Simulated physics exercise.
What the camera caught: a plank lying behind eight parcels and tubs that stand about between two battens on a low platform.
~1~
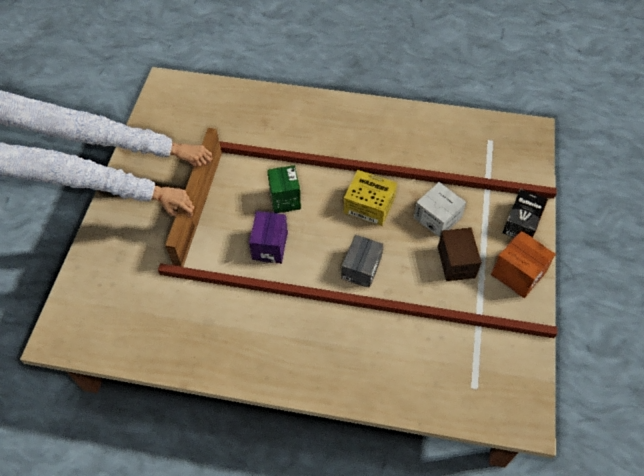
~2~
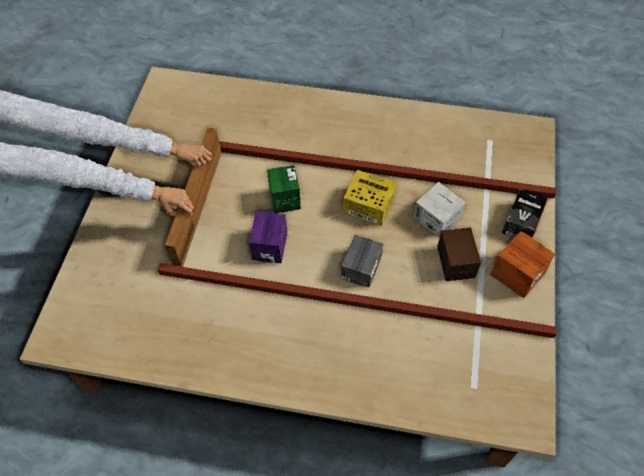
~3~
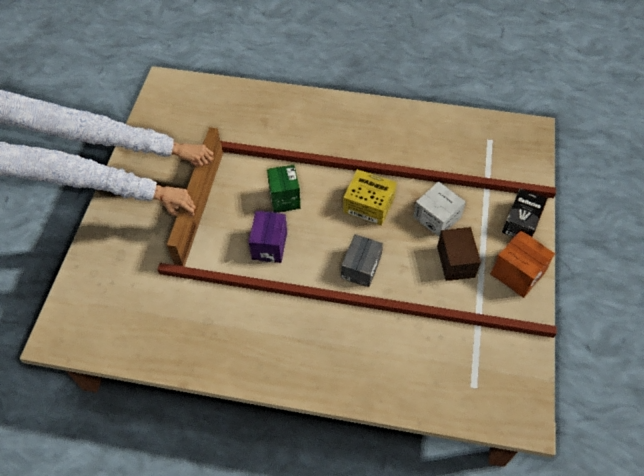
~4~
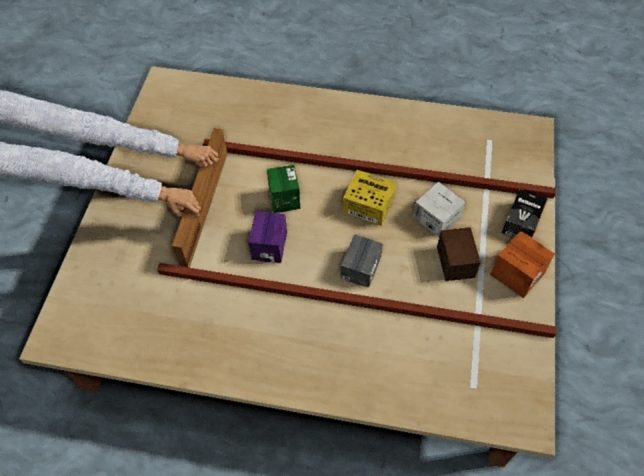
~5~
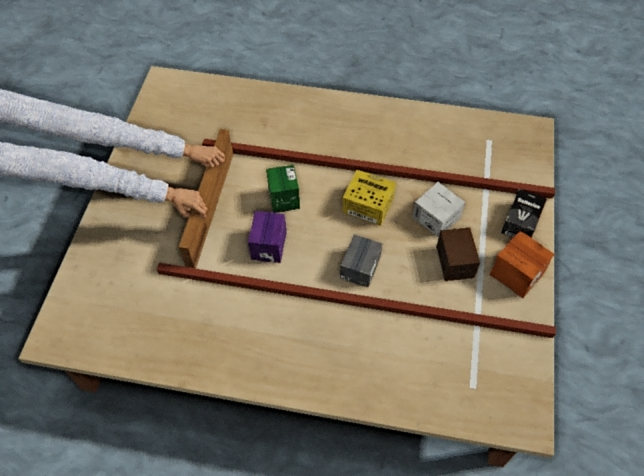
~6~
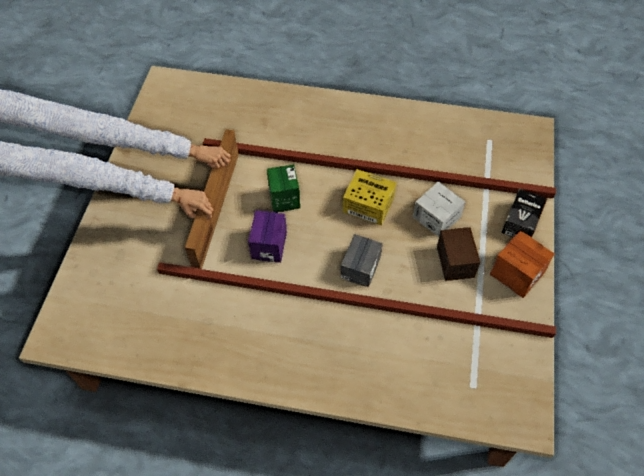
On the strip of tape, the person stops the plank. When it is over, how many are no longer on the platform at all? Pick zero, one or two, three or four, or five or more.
The answer is three or four.
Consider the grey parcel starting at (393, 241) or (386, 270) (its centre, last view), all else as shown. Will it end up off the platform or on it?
First place: It stays up; second place: It stays up.
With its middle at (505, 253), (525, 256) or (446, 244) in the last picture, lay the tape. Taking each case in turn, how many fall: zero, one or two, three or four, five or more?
Taking them in turn, more than four; five or more; one to two.
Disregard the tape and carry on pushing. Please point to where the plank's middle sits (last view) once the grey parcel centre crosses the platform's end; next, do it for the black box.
Roughly (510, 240); for the second one, roughly (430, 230).
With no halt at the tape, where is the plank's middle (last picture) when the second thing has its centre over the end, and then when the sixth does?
At the first moment about (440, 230), at the next about (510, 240).
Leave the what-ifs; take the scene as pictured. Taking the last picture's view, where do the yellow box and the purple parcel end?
Near (537, 218) and (499, 273).
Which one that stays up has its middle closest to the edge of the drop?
The yellow box, that one.
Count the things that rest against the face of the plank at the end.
2 in contact.
Soon after, none off yet; black box at rest near (524, 216); orange box at rest near (522, 264); brown crate at rest near (458, 254).
After that, none off yet; black box at rest near (524, 216); orange box at rest near (522, 264); brown crate displaced a little near (465, 254).
In the end, the number that fall off is three or four; gone, white box, brown crate, orange box and black box.
